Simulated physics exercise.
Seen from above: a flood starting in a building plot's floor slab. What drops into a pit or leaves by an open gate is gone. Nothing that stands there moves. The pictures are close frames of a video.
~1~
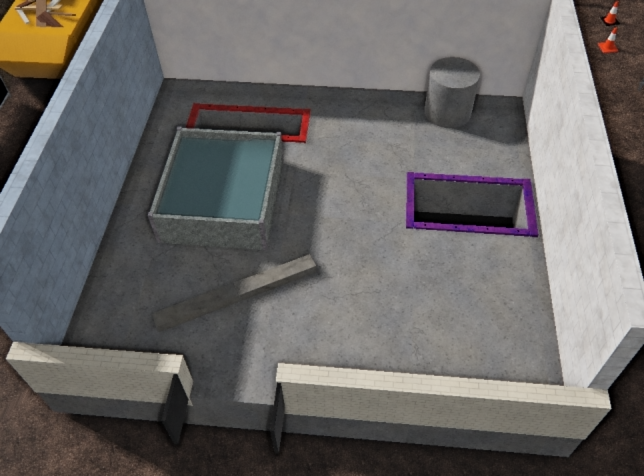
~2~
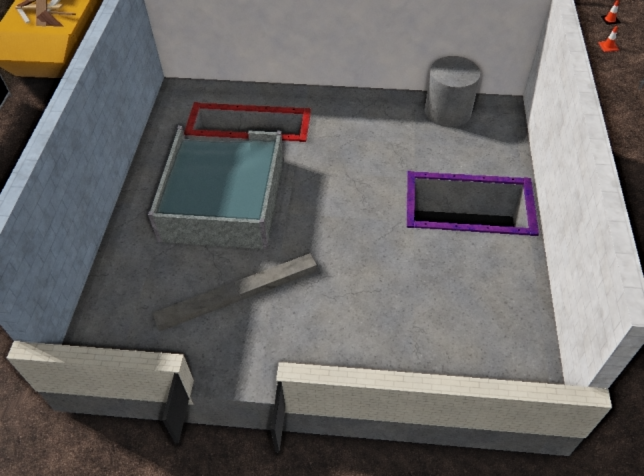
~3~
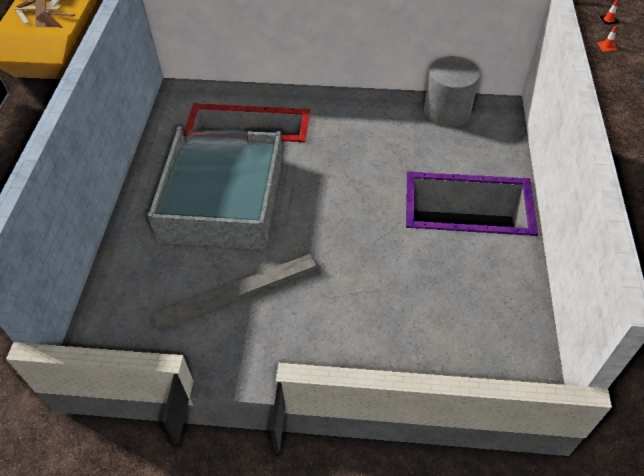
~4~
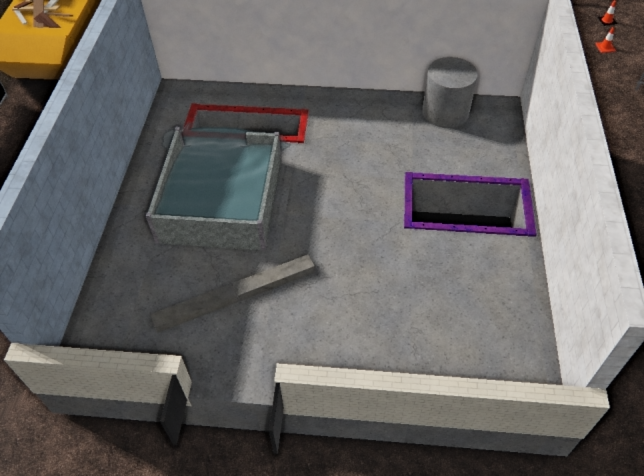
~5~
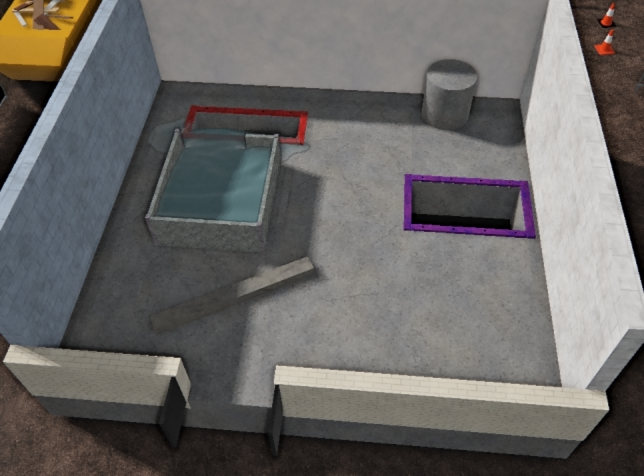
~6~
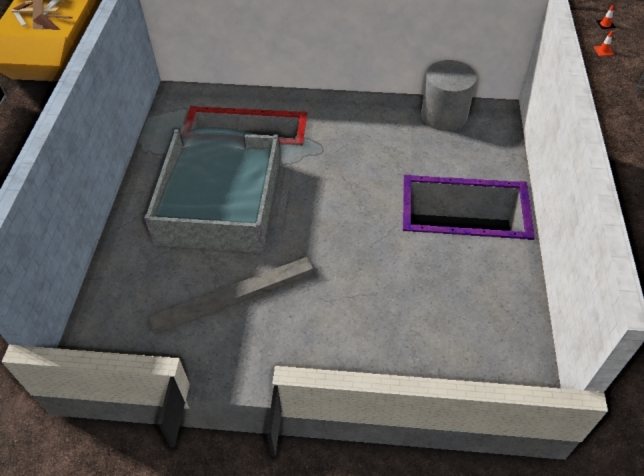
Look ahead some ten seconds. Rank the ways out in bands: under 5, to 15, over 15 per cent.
In the end: The gate takes less than 5 %; the purple pit takes less than 5 %; the red pit takes more than 15 %.
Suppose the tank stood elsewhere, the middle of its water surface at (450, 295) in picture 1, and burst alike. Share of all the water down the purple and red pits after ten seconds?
Parts in a hundred: Purple 45, red 4.
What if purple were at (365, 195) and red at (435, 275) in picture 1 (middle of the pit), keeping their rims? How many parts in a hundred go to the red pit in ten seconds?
Per cent: Red 0.
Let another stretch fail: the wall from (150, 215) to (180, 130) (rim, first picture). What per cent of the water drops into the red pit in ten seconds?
Per cent: Red 10.
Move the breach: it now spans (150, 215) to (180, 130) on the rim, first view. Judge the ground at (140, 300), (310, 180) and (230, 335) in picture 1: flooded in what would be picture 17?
As listed: Under water, clear, dry.
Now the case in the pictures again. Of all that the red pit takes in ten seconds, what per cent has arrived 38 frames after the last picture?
Roughly 95 per cent.
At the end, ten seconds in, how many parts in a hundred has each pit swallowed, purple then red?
In turn 0 and 62 per cent.
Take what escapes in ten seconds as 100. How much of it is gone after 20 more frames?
About 80 per cent.
A moment on, water covers 5 % of the floor; the gate 0 %, the purple pit 0 %, the red pit 24 %.
Next, water covers 10 % of the floor; the gate 0 %, the purple pit 0 %, the red pit 39 %.
Then, water covers 15 % of the floor; the gate 0 %, the purple pit 0 %, the red pit 50 %.
Later, water covers 25 % of the floor; the gate 0 %, the purple pit 0 %, the red pit 59 %.
In the end, water covers 40 % of the floor; the gate 0 %, the purple pit 0 %, the red pit 62 %.
